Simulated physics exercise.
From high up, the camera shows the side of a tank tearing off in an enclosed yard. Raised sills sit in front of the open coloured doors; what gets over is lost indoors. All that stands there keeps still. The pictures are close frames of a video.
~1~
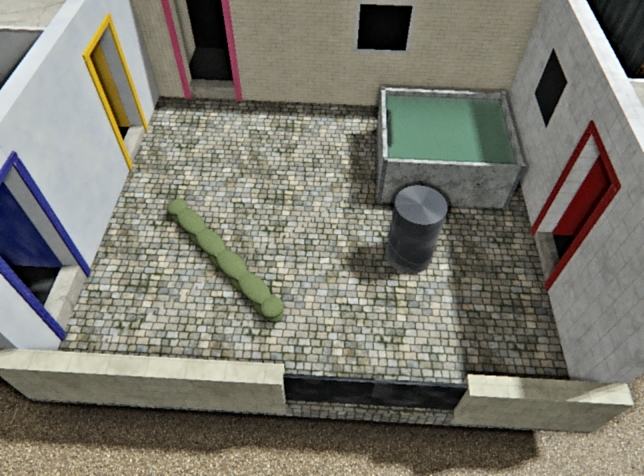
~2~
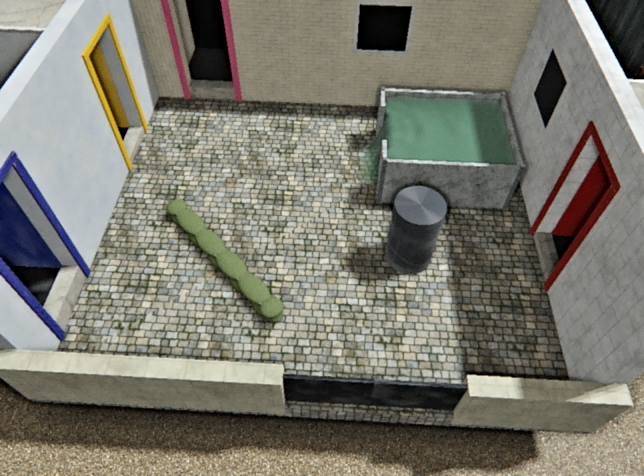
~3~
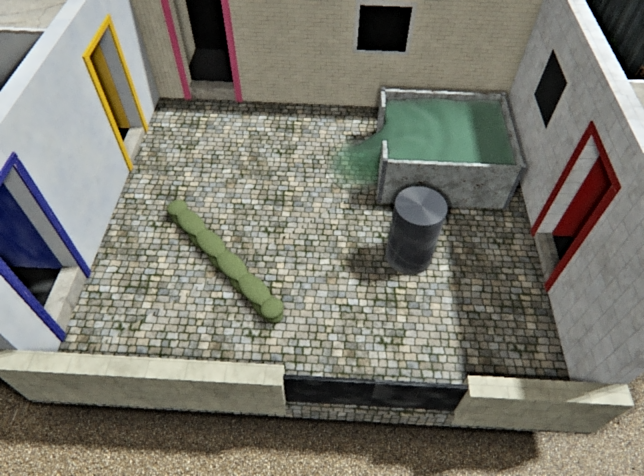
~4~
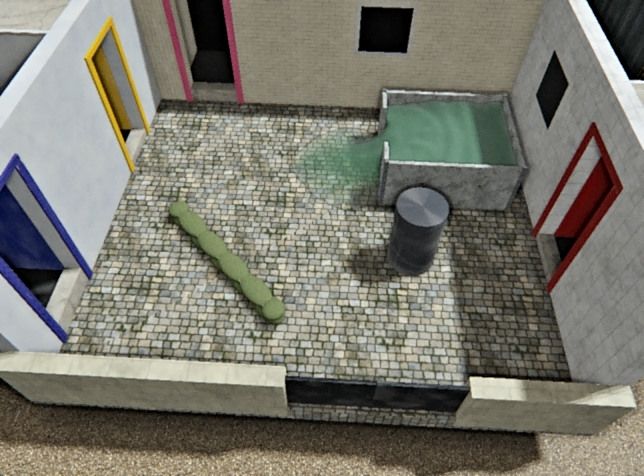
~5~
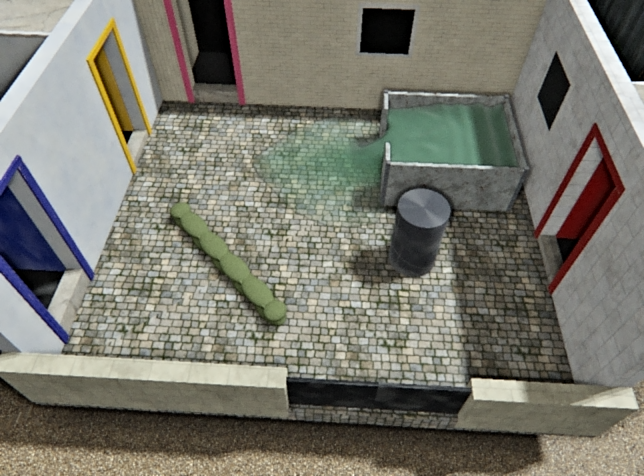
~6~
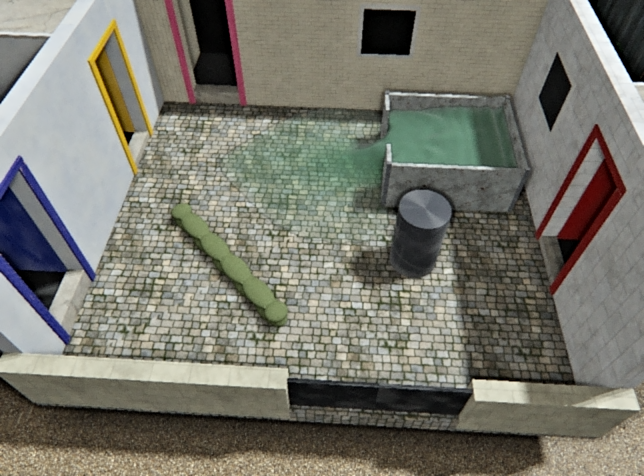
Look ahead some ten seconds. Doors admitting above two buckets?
Result: The red door stays at or under the cap there. The yellow door tips over the cap there. The pink door stays at or under the cap there. The blue door stays at or under the cap there.
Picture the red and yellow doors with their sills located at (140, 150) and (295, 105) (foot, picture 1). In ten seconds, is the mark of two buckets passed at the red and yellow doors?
Red door exceeds the limit; yellow door stays within the limit.
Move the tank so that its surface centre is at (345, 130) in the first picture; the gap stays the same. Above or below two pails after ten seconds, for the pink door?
Log: Pink door misses the mark.
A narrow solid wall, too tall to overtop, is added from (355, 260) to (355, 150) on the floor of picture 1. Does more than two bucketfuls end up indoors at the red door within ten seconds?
As it turns out, the red door is spared.
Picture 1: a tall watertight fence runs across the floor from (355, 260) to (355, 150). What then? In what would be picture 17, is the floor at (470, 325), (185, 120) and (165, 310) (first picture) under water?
Taking the three spots in turn, they are unwetted, inundated and unwetted.
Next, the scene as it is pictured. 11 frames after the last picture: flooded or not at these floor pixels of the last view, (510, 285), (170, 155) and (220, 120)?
In that order the points end up high and dry, soaked and soaked.
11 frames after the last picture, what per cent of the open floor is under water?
That's roughly 45 per cent.
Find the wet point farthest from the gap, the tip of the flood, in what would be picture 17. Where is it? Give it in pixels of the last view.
Close to (87, 294).
A moment on, water covers 40 % of the floor; the red door not reached, the yellow door wet at the sill, nothing in, the pink door wet at the sill, nothing in, the blue door not reached.
Next, water covers 45 % of the floor; the red door not reached, the yellow door over two buckets in, the pink door wet at the sill, nothing in, the blue door not reached.
Then, water covers 60 % of the floor; the red door not reached, the yellow door far over two buckets in, the pink door wet at the sill, nothing in, the blue door wet at the sill, nothing in.
Later, water covers 75 % of the floor; the red door not reached, the yellow door far over two buckets in, the pink door wet at the sill, nothing in, the blue door wet at the sill, nothing in.
In the end, water covers 95 % of the floor; the red door wet at the sill, nothing in, the yellow door far over two buckets in, the pink door wet at the sill, nothing in, the blue door wet at the sill, nothing in.
